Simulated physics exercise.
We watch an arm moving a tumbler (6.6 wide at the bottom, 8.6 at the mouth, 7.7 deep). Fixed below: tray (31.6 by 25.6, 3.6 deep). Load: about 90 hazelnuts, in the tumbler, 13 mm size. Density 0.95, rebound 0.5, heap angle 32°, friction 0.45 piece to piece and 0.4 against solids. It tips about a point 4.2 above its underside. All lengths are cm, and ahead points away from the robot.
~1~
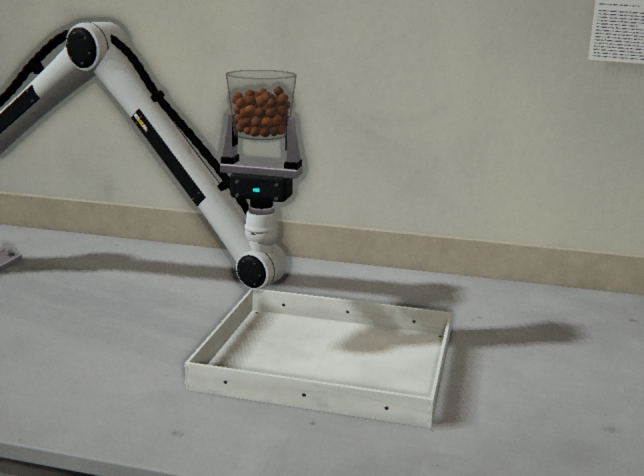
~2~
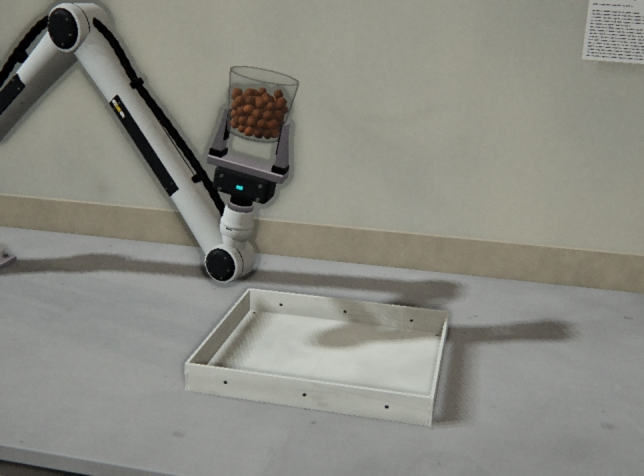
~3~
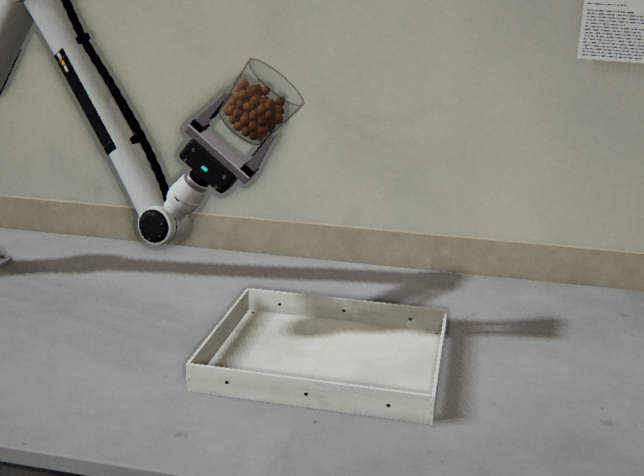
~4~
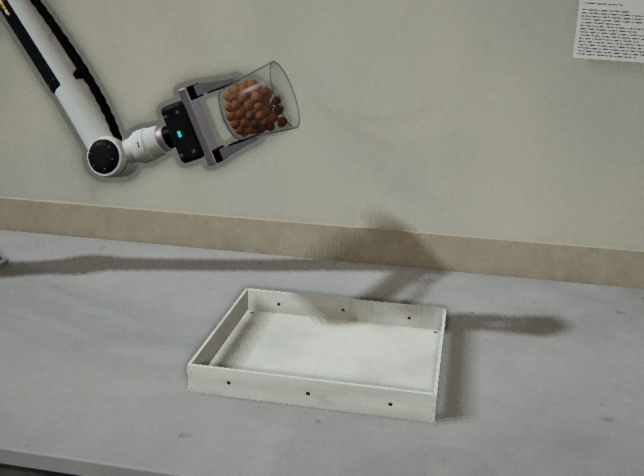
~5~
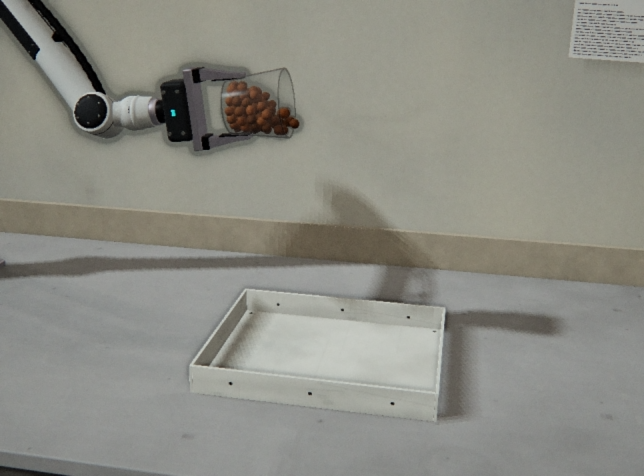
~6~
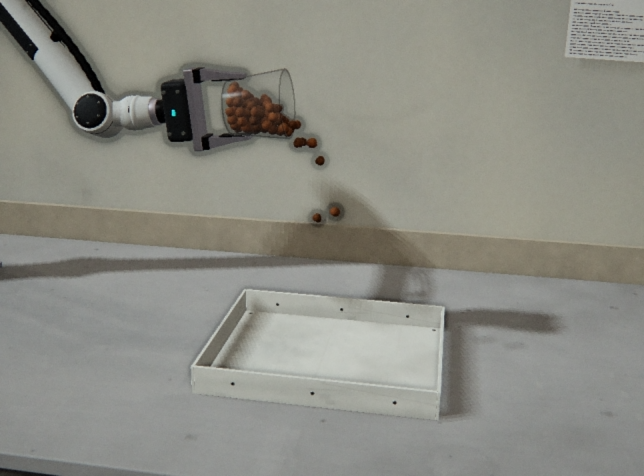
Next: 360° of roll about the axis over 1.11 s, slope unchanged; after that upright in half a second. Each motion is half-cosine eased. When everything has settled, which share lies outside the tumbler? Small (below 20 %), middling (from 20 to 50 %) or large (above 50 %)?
Answer: Large; above 50 % of the hazelnuts finish outside the tumbler.
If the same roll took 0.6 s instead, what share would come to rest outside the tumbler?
In that case some 55 per cent.
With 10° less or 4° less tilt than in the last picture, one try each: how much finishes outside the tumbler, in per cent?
About 30 and 50 per cent.
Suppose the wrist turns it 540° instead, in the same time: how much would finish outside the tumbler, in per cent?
Then about 70 per cent.
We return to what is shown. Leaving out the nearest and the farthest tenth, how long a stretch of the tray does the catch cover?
Some 22 cm.
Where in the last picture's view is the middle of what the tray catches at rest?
Around (355, 346).
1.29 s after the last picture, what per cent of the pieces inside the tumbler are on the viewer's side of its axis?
About 40 per cent.
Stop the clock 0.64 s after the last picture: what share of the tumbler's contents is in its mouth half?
Some 40 per cent.
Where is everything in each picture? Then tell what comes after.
In the first frame, the tumbler middle at (261, 106), upright; upper third of the load around (263, 101), from x 235 to 285, top at y 90; 90 in the tumbler.
In the second frame, the tumbler middle at (259, 106), tipped 11°; upper third of the load around (255, 101), from x 235 to 280, top at y 90.
In the third frame, the tumbler middle at (258, 106), tipped 39°; upper third of the load around (250, 100), from x 230 to 280, top at y 85.
In the fourth frame, the tumbler middle at (257, 105), tipped 68°; upper third of the load around (249, 94), from x 230 to 280, top at y 85.
In the fifth frame, the tumbler middle at (257, 105), tipped 84°; upper third of the load around (247, 99), from x 230 to 295, top at y 85.
In the sixth frame, the tumbler middle at (257, 106), tipped 84°; upper third of the load around (246, 102), from x 230 to 335, top at y 85; 84 in the tumbler, 6 in flight or on a rim.
Then, 0.64 s on, tipped 84°, highest piece 39 above the table; 52 in the tumbler, 28 in the tray, 10 in flight or on a rim.
Then, 1.29 s on, tipped 60°, highest piece 37 above the table; 53 in the tray, 33 in the tumbler, 1 on the table or floor, 3 in flight or on a rim.
Then, 1.81 s on, upright, highest piece 37 above the table; 56 in the tray, 33 in the tumbler, 1 on the table or floor.
Then, 2.51 s on, upright, highest piece 37 above the table; 56 in the tray, 33 in the tumbler, 1 on the table or floor.
In the end, 56 in the tray, 33 in the tumbler, 1 on the table or floor. That is 63 % outside the tumbler.
